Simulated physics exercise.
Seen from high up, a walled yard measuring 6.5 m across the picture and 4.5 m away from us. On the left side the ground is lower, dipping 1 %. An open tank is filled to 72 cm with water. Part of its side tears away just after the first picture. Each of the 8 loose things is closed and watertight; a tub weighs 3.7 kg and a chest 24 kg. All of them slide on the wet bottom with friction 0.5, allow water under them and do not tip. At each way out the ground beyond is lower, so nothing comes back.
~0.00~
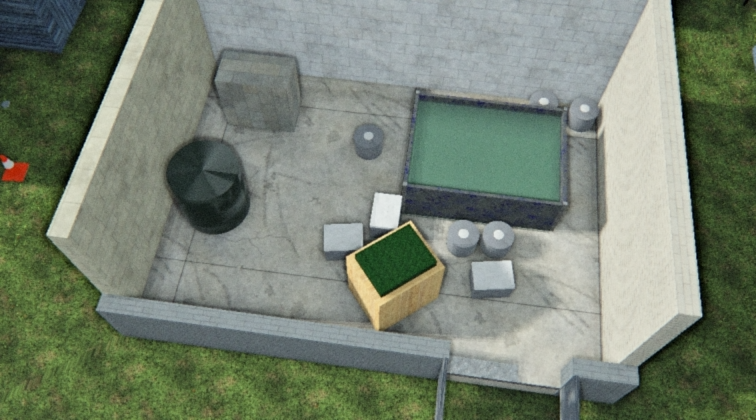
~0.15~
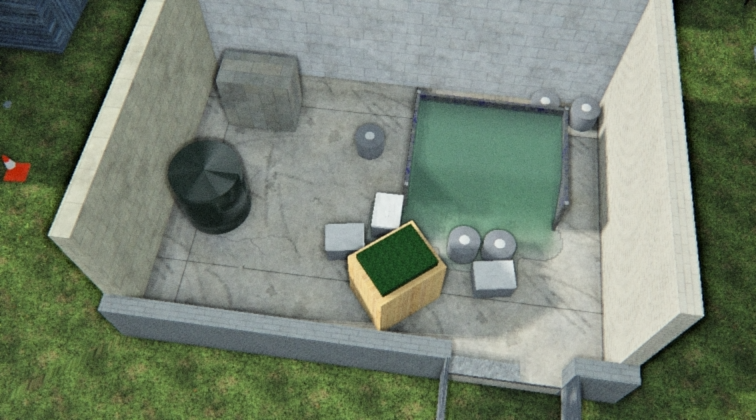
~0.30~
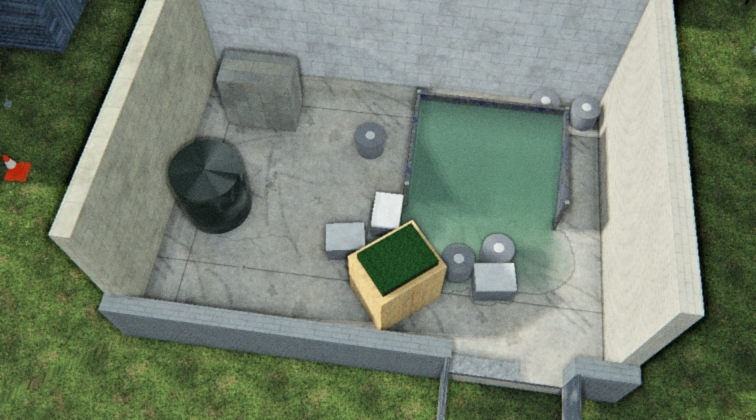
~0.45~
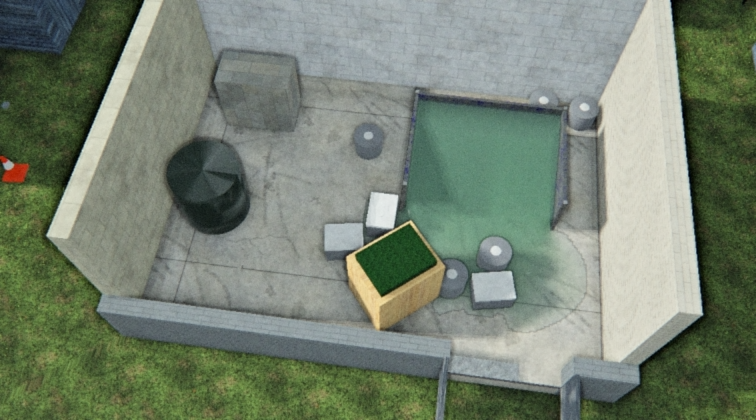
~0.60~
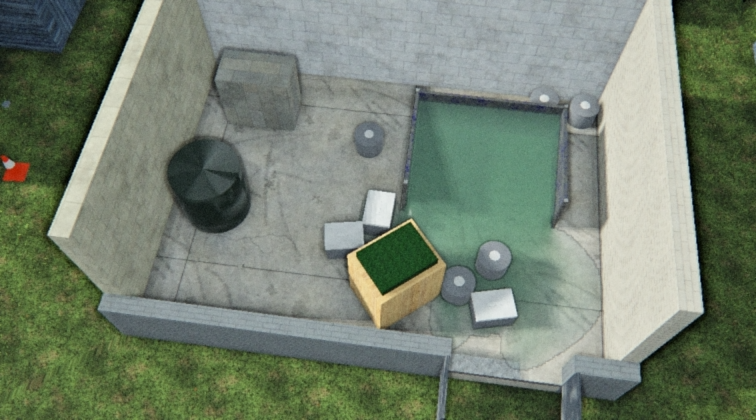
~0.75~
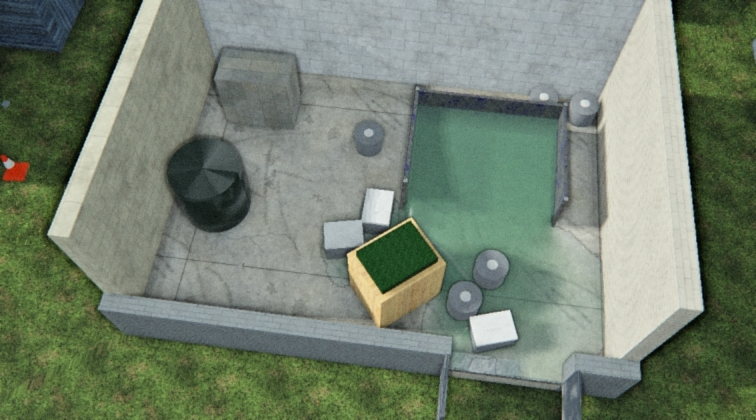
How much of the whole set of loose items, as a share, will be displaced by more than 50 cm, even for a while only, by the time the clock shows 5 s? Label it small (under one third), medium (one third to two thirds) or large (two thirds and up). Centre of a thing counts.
Medium.
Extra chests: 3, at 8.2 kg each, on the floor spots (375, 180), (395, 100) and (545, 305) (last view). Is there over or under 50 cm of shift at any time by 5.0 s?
First stays inside, second stays inside, third goes beyond.
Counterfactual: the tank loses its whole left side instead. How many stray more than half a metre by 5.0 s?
So the tally would be 1.
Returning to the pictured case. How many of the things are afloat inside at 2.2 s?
0.
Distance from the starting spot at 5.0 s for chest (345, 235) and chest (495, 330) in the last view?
The first one 140 cm, the second one washed out.
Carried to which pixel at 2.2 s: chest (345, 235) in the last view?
(267, 225) or thereabouts.
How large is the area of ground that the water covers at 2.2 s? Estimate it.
Somewhere around 16 m2, roughly.
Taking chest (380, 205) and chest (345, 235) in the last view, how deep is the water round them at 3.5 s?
About 3 and 4 cm.
After 1.1 s 3 of 8 are over 50 cm from their spots; 2 afloat.
After 2.2 s 4 of 8 are over 50 cm from their spots; 0 afloat.
After 3.5 s 4 of 8 are over 50 cm from their spots; 0 afloat.
After 5.0 s 4 of 8 are over 50 cm from their spots, and 4 have been at some point; 1 afloat.
